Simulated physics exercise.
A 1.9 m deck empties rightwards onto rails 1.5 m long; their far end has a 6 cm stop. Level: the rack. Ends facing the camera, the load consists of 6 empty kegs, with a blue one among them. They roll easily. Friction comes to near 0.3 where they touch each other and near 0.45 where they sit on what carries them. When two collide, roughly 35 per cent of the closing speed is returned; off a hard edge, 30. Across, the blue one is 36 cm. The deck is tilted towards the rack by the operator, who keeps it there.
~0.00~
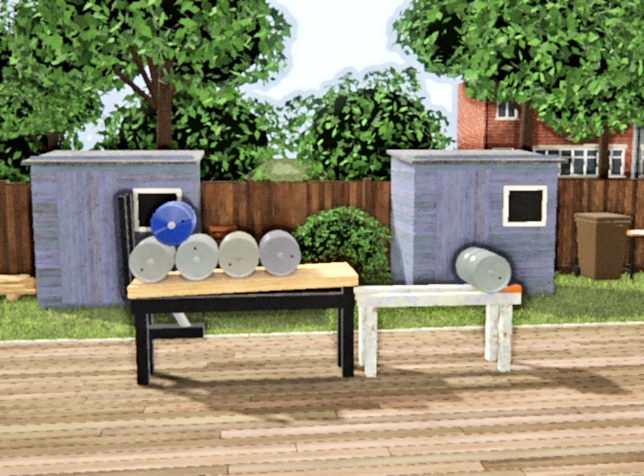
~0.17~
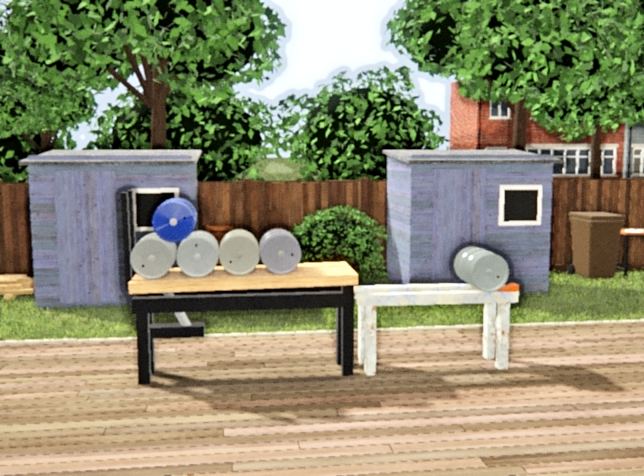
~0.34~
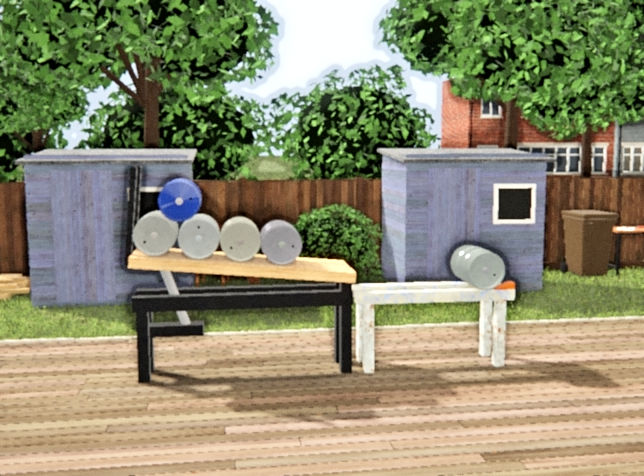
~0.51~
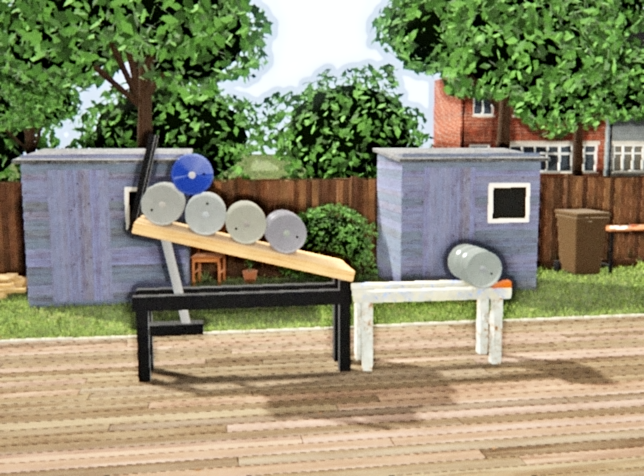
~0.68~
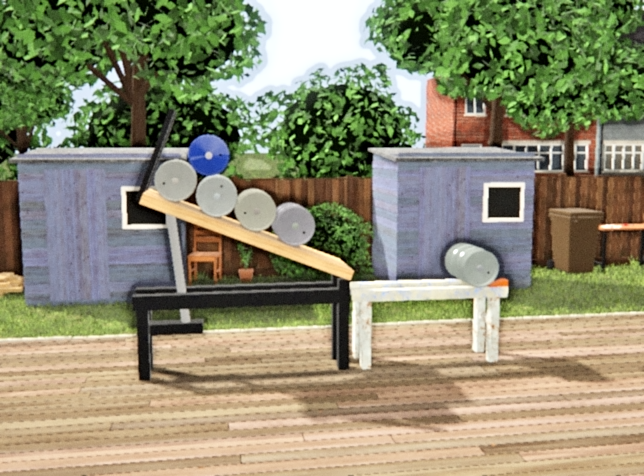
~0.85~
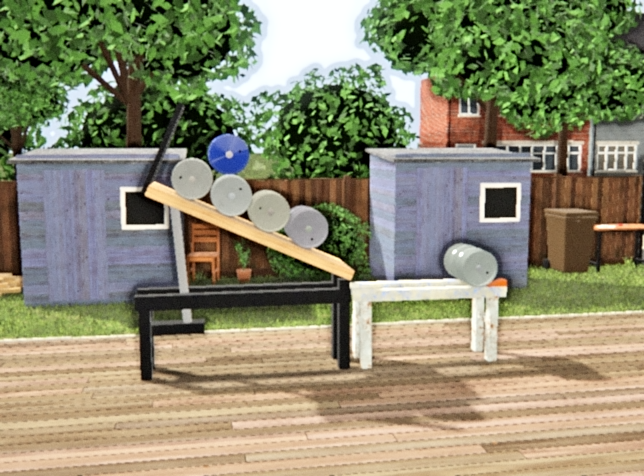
In this clip, a wooden deck carrying a row of grey kegs with a blue one on top tilts down to the right, and the kegs begin rolling along it toward a white rack where another grey keg sits.
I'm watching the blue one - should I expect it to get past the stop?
Yes, expect that.
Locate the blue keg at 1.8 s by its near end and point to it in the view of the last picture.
I'd put it somewhere around (445, 233) in that view.
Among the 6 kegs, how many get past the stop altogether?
The exact total comes out at 3.
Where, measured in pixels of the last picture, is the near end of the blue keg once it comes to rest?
It comes to rest around (615, 337).
After 1.3 s, blue is up on others, 70 cm from the hinge, rolling right; 0 lost over the end.
After 1.8 s, blue is up on others, 65 cm from the rack's far end, rolling right; 0 lost over the end.
After 2.3 s, blue is over the stop and falling; 2 lost over the end.
At rest (5.5 s), blue is over the stop, on the ground; 3 lost over the end.
